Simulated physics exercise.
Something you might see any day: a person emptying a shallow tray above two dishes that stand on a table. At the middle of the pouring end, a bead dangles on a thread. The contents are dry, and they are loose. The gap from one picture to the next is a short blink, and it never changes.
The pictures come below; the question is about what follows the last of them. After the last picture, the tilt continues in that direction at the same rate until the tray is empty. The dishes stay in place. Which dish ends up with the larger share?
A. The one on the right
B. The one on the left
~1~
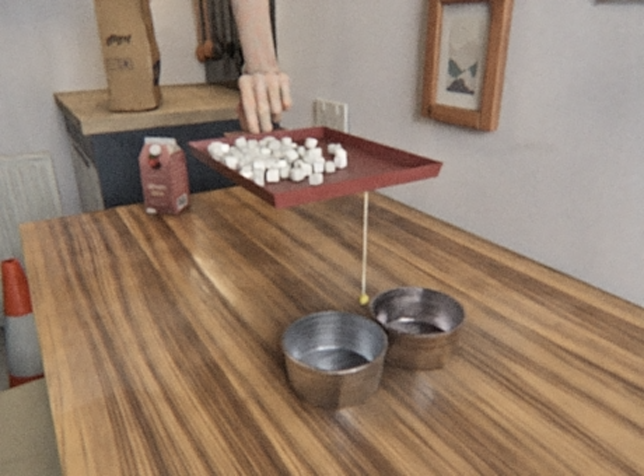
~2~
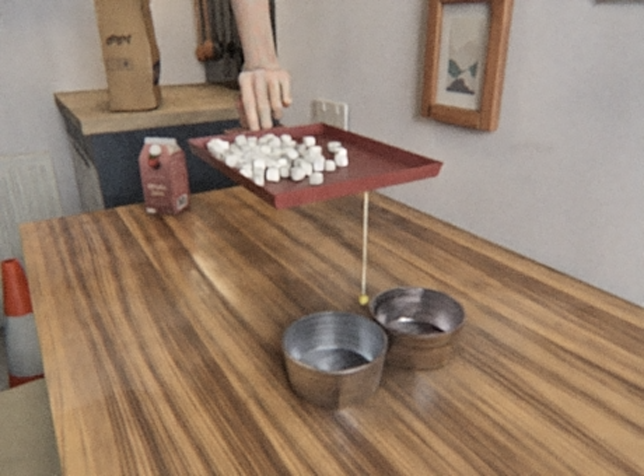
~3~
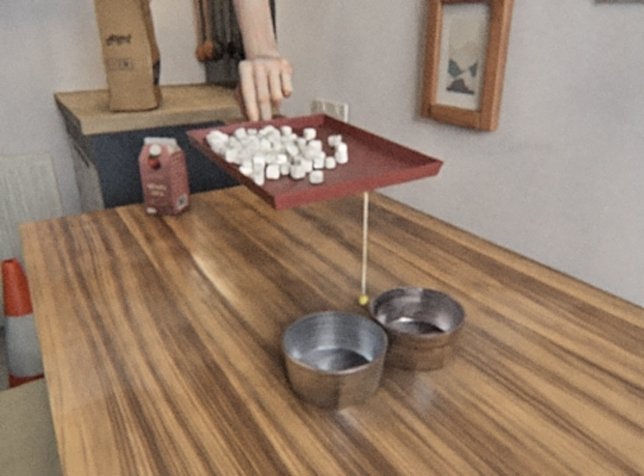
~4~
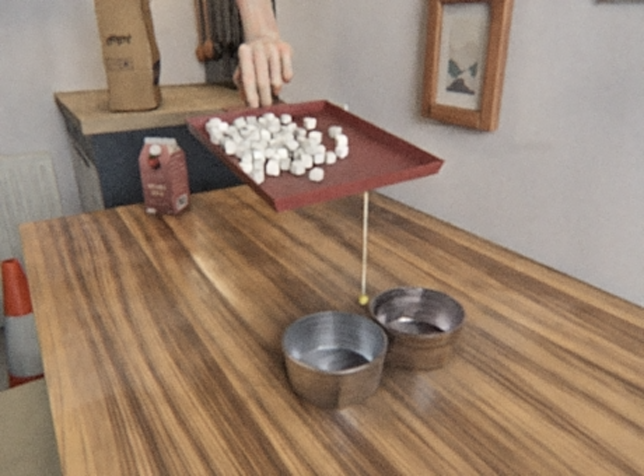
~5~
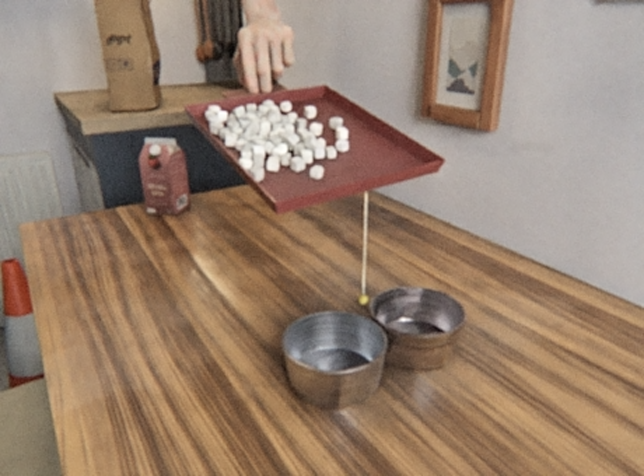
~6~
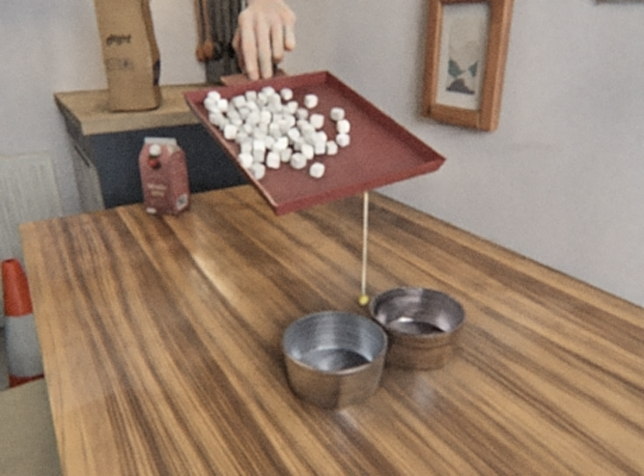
The one on the left.
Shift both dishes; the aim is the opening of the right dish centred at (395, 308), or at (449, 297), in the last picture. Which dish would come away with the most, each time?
First try: The leftmost dish; second try: The leftmost dish.
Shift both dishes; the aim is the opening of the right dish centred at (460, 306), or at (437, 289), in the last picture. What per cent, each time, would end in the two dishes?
In turn 40 and 10 in a hundred.
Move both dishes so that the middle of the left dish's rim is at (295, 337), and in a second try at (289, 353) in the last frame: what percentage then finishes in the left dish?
In the first position around 30 percent, in the second around 40 percent.
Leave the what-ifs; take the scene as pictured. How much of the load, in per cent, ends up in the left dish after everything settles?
Around 40 per cent.
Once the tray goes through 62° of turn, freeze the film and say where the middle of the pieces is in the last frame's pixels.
Its middle sits at about pixel (314, 169).
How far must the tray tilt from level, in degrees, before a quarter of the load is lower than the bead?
It is at around 115 degrees by then.
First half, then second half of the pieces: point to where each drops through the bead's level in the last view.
The leading part at (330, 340), the rest of it at (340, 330).
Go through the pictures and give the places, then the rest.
Corners of the pouring end (276, 192) and (438, 162), level; middle of the load (274, 160), sugar cubes; left dish (363, 382); right dish (449, 346); bead on its thread (363, 299), in the first picture.
Corners of the pouring end (276, 193) and (438, 162), level; middle of the load (274, 158), in the second picture.
Corners of the pouring end (277, 195) and (439, 161), tipped barely, lowest at the left corner; middle of the load (274, 153), in the third picture.
Corners of the pouring end (277, 197) and (440, 160), tipped a little, lowest at the left corner; middle of the load (273, 145), in the fourth picture.
Corners of the pouring end (277, 200) and (441, 159), tipped a little, lowest at the left corner; middle of the load (274, 137), in the fifth picture.
Corners of the pouring end (278, 202) and (441, 158), tipped clearly, lowest at the left corner; middle of the load (274, 129); left dish (363, 382); right dish (449, 346), in the sixth picture.
Just after the last frame, tray tipped steeply; almost all on the tray; just a few in the left dish; about a tenth in the air.
A moment on, tray tipped past a quarter turn; the larger part on the tray; about a tenth in the left dish; just a few in the right dish; about a tenth outside both; just a few in the air.
Further on, tray tipped past a quarter turn; roughly half in the left dish; about a tenth in the right dish; roughly half outside both.
When it is over, tray tipped past a quarter turn; roughly half in the left dish; about a tenth in the right dish; roughly half outside both.
